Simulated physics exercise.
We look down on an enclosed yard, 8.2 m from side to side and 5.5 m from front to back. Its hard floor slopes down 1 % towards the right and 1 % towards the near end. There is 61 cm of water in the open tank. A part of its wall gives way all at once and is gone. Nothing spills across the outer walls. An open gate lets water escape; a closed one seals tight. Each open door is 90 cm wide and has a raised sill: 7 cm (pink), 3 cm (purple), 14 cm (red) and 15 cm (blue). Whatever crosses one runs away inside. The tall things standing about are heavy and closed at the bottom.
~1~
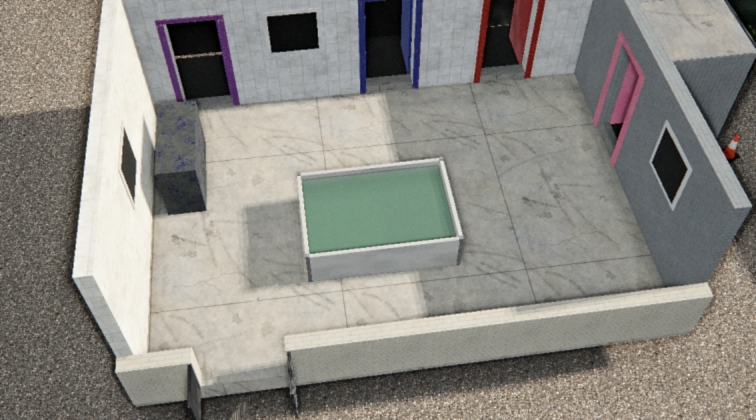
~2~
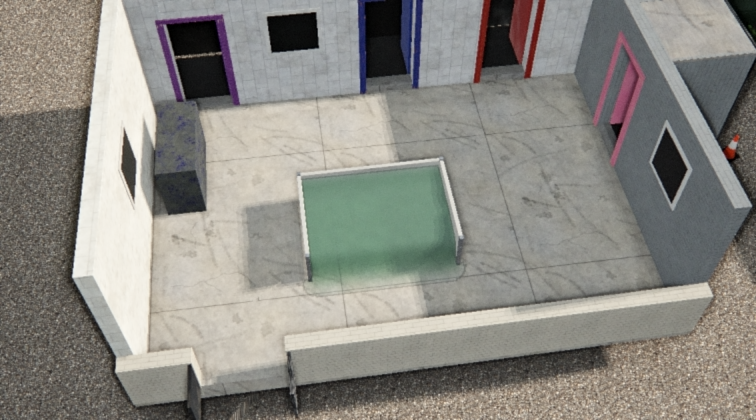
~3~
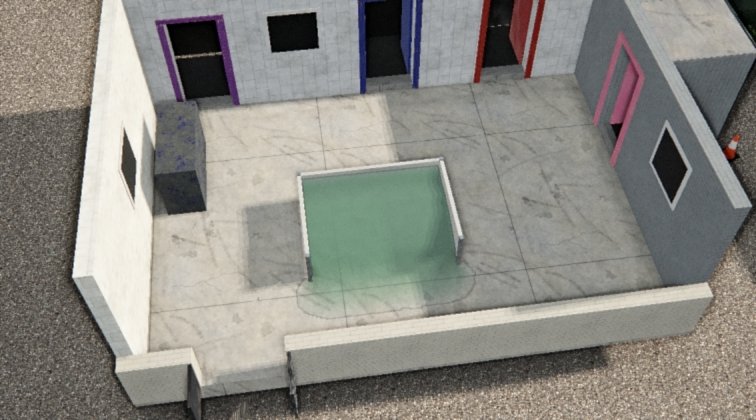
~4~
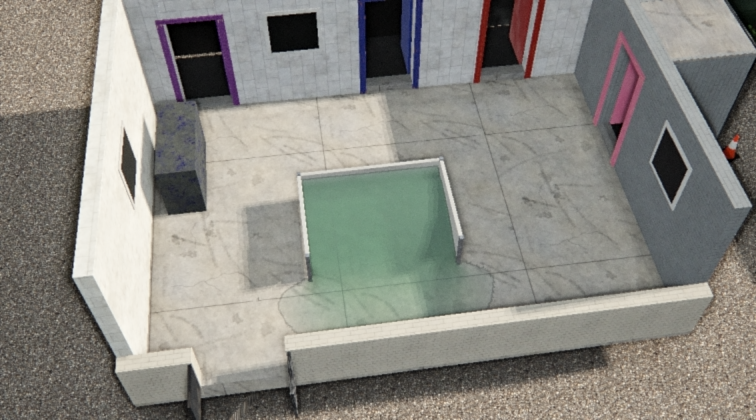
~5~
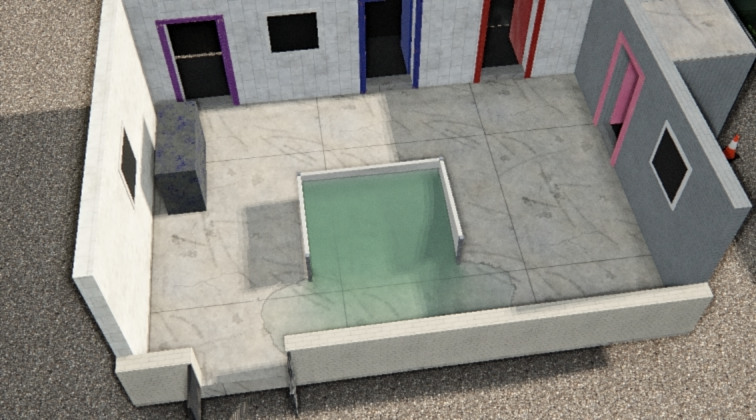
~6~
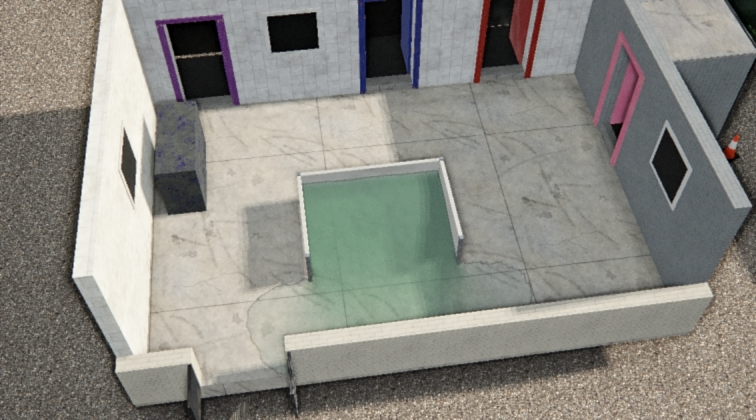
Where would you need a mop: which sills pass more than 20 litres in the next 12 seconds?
Within that time: At the pink door it does not reach the limit; at the purple door it does not reach the limit; at the red door it keeps below the limit; at the blue door it stays under the limit.
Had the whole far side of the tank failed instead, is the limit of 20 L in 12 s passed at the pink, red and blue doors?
Against that limit: Pink over, red not over, blue above.
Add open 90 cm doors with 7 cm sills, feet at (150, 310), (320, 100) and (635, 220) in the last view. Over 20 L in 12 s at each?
In turn: Over, below, past it.
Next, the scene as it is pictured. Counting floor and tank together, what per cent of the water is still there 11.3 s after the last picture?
Some 84 per cent remains.
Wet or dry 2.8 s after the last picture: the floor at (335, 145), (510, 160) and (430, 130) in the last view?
In that order: Still dry, dry, dry.
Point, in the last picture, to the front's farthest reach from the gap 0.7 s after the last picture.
At about (618, 319).
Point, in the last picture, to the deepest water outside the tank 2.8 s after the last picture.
At about (662, 314).
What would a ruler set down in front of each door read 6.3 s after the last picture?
In cm: Pink 5, purple 3, red 8, blue 3.
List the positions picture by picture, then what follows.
The open tank at (377, 208) is whole and still, 61 cm deep, in the first frame.
The front is at (306, 283), 1.3 m from the gap at (385, 263); 0.4 m2 of floor is under water; 61 cm left at the back of the open tank, in the second frame.
The front is at (305, 306), 1.4 m from the gap at (385, 264); 1.5 m2 of floor is under water; 60 cm left at the back of the open tank, in the third frame.
Water pours out at (385, 265) and has run 1.7 m, to (295, 324); typically 10 cm deep outside, 54 cm at the open tank's back, in the fourth frame.
The front is at a hidden place, 2.0 m from the gap at (385, 265); 4.4 m2 of floor is under water; 52 cm left at the back of the open tank, in the fifth frame.
Water pours out at (385, 265) and has run 2.4 m, to a hidden place; typically 12 cm deep outside, 50 cm at the open tank's back, in the sixth frame.
Then, 0.7 s after the last picture water covers 15 % of the floor and is deepest (46 cm) near (389, 347); pink door not reached, purple door not reached, red door not reached, blue door not reached.
Then, 1.5 s after the last picture water covers 30 % of the floor and is deepest (33 cm) near (673, 312); pink door not reached, purple door not reached, red door not reached, blue door not reached.
Then, 2.8 s after the last picture water covers 45 % of the floor and is deepest (26 cm) near (662, 314); pink door 6 cm at the sill, 0 L in, purple door not reached, red door not reached, blue door not reached.
Then, 6.3 s after the last picture water covers 85 % of the floor and is deepest (12 cm) near (389, 347); pink door 5 cm at the sill, 0 L in, purple door 3 cm at the sill, 2 L in, red door 8 cm at the sill, 0 L in, blue door 3 cm at the sill, 0 L in.
Then, 11.3 s after the last picture water covers 95 % of the floor and is deepest (10 cm) near (662, 314); pink door 7 cm at the sill, 3 L in, purple door 2 cm at the sill, 2 L in, red door 4 cm at the sill, 0 L in, blue door 4 cm at the sill, 0 L in.
